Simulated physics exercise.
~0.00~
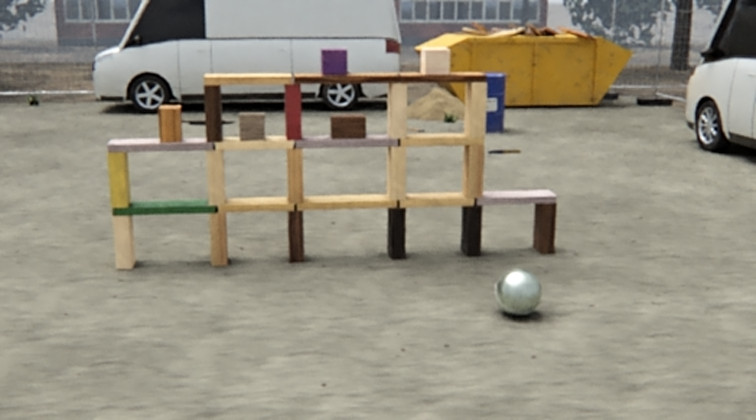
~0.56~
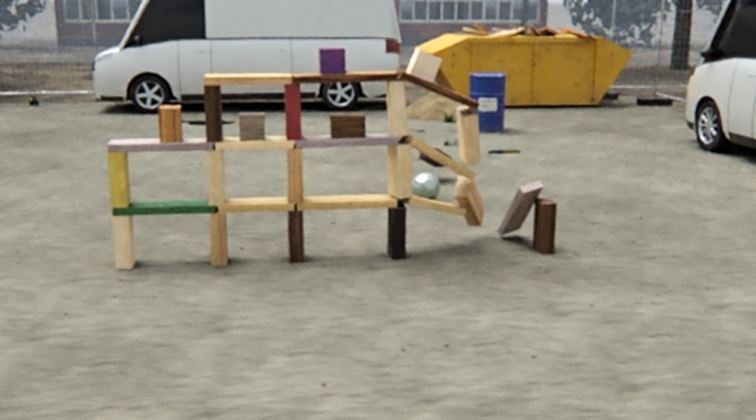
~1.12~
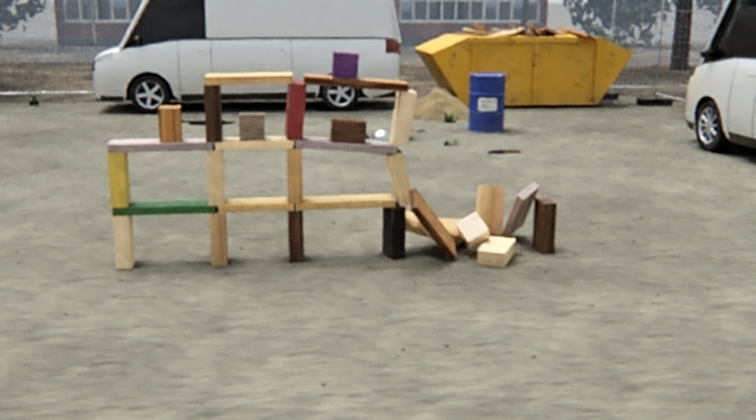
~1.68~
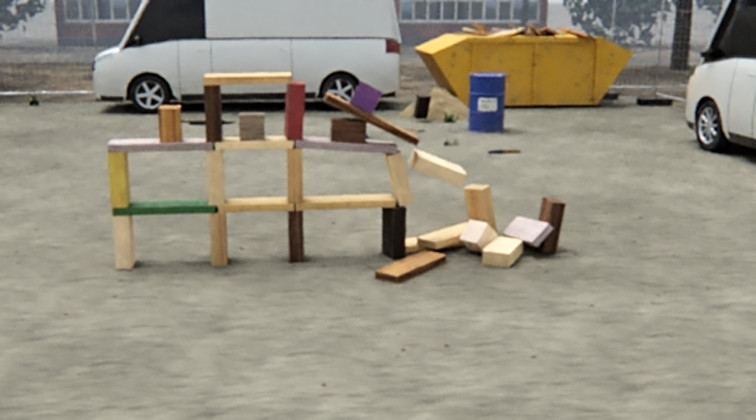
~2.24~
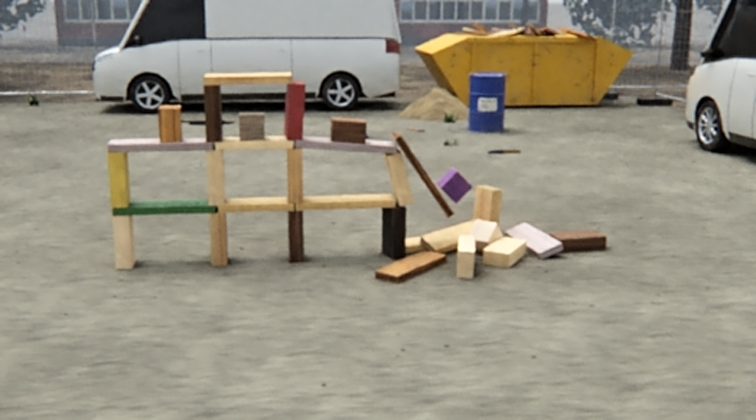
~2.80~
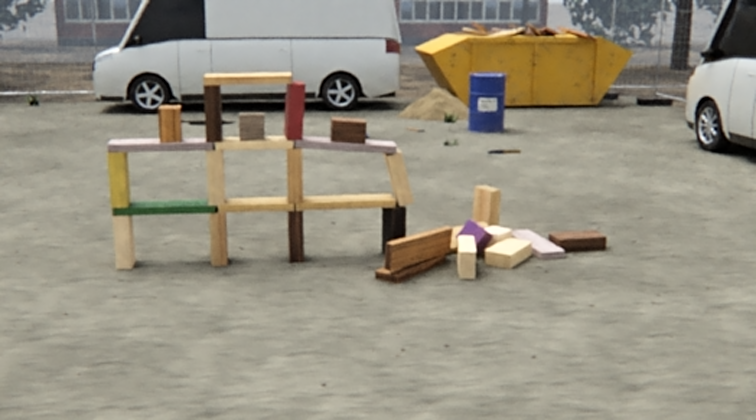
A silver ball shot into the right end of a stacked house of wooden posts and planks, knocking that side down and passing out behind, then the purple block slid off the tilting top plank onto the heap while the left part stayed standing.
